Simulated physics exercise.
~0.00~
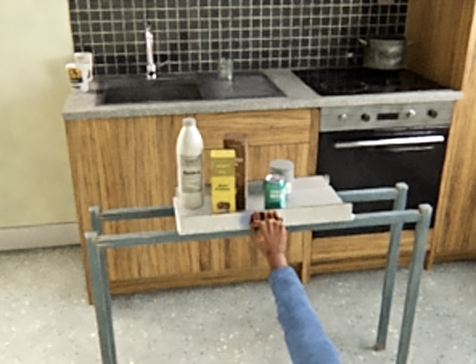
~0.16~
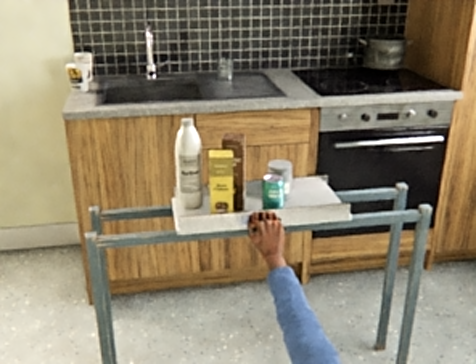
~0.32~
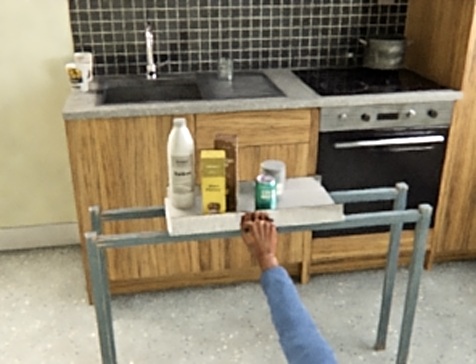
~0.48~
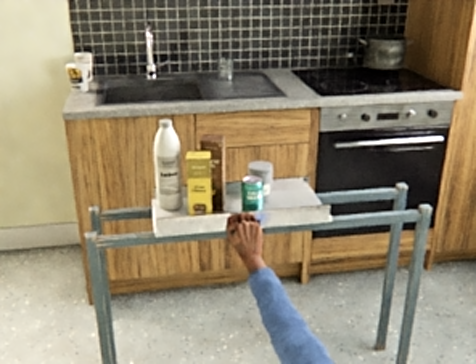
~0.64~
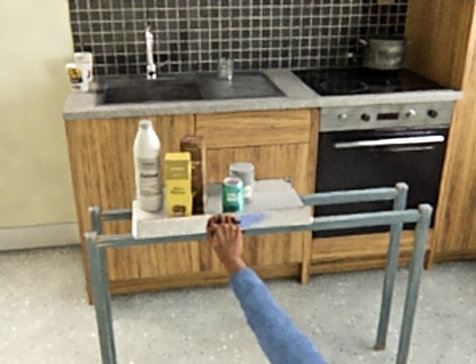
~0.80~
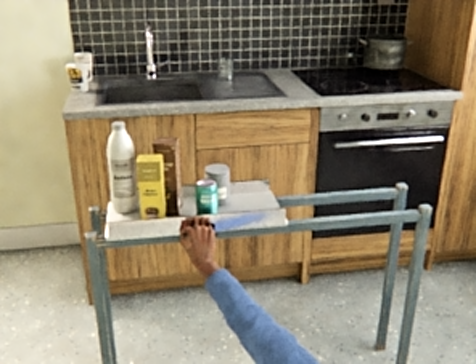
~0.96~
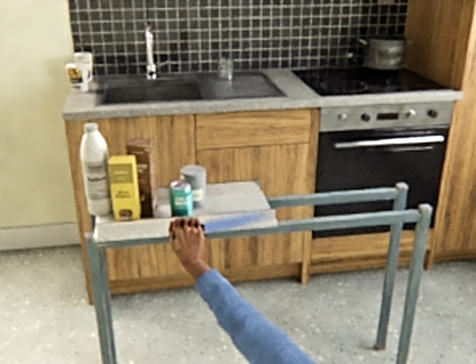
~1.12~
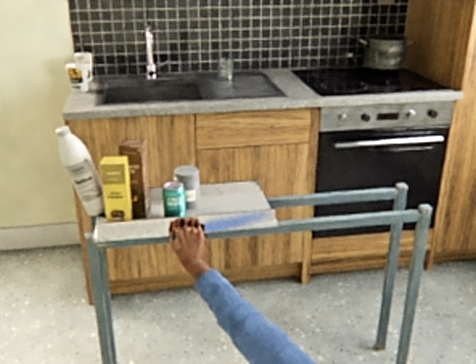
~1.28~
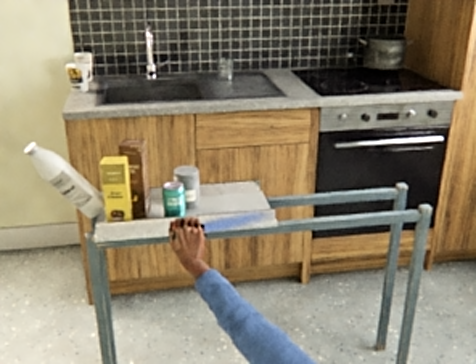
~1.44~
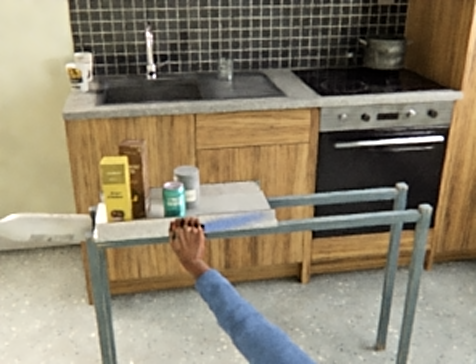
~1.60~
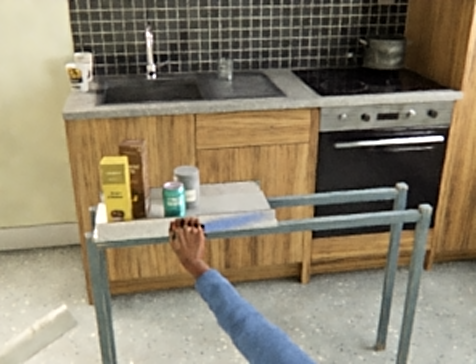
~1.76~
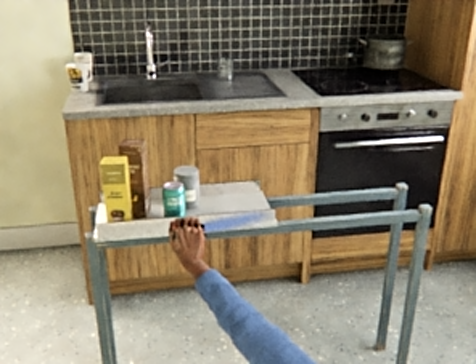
A tall white bottle toppled off the left end of a sliding shelf and dropped to the floor after a hand moved the shelf left along its frame, while the two cartons, turquoise can and grey jar stayed standing on it.
